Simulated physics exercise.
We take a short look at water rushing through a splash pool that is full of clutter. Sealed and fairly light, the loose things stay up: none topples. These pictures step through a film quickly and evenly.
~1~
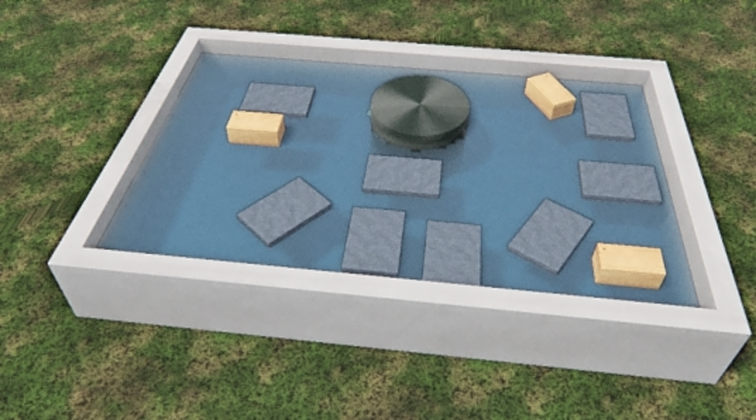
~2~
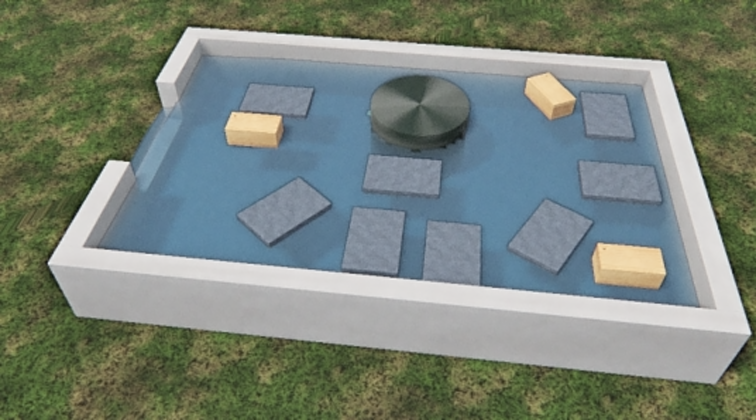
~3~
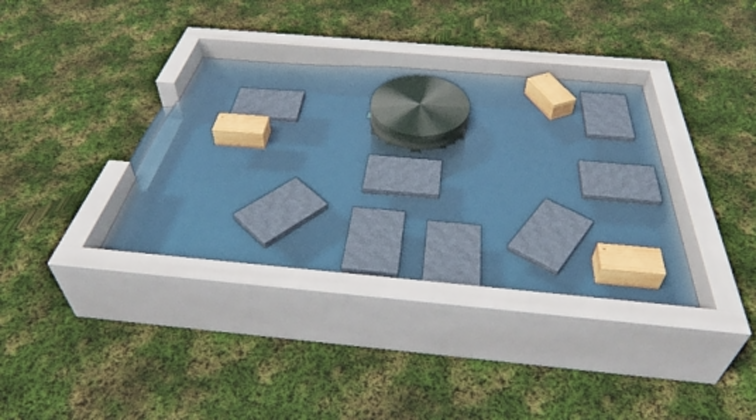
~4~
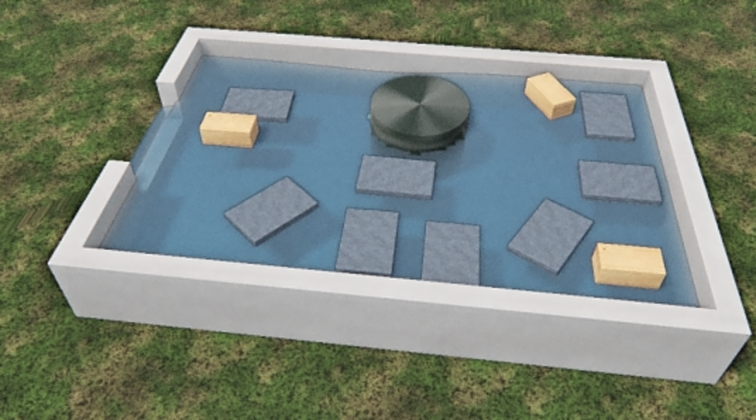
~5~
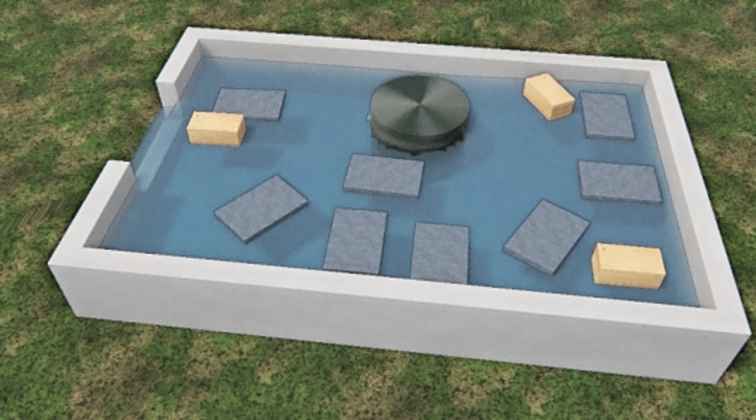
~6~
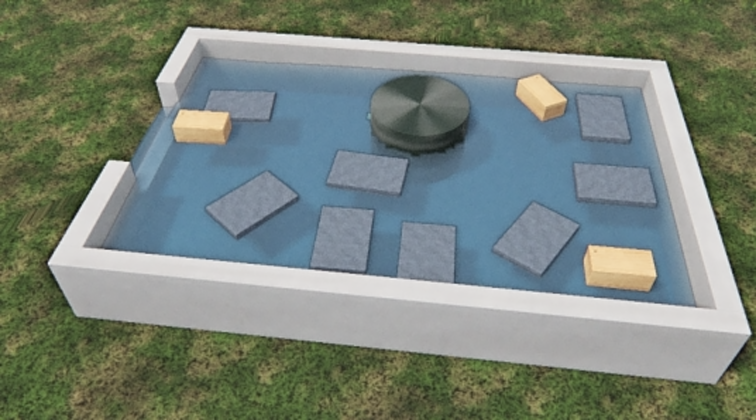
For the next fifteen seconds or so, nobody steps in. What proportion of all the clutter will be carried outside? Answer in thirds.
One to two thirds.
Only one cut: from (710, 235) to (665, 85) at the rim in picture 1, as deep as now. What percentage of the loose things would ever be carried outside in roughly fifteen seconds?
I'd guess around 70 percent.
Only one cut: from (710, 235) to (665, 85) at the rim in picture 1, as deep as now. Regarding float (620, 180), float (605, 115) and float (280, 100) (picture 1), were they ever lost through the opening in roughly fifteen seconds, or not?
First flushed away, then flushed away, then held back.
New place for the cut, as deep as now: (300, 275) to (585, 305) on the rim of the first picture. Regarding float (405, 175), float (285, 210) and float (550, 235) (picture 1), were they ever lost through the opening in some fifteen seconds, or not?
One by one, that's lost, lost, lost.
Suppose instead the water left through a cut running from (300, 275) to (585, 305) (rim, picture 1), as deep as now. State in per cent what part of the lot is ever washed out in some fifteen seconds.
Estimate: Near 50 %.
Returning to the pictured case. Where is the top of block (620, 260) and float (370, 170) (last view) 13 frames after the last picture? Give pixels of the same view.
Roughly (593, 269) and roughly (261, 142).
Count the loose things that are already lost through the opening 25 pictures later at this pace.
The number comes to 4.
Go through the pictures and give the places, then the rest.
A block at (255, 121), afloat; a float at (278, 98) floats; 0 of 11 have shifted, in the first picture.
A block at (254, 123), afloat; a float at (277, 99), afloat; 0 of 11 have shifted, in the second picture.
A block at (241, 123), afloat, close to its start; a float at (268, 103) floats, close to its start; 2 of 11 have shifted, in the third picture.
A block at (228, 122) floats, close to its start; a float at (258, 102) floats, close to its start; 3 of 11 have shifted, in the fourth picture.
A block at (215, 122) floats, close to its start; a float at (249, 103), afloat, close to its start; 6 of 11 have shifted, in the fifth picture.
A block at (201, 120), afloat, a stride from its start; a float at (240, 104), afloat, close to its start; 8 of 11 have shifted, in the sixth picture.
A moment on, 1 of 11 are out; 10 afloat.
Next, 3 of 11 are out; 8 afloat.
Later, 4 of 11 are out; 7 afloat.
In the end, 5 of 11 are out; 6 afloat.
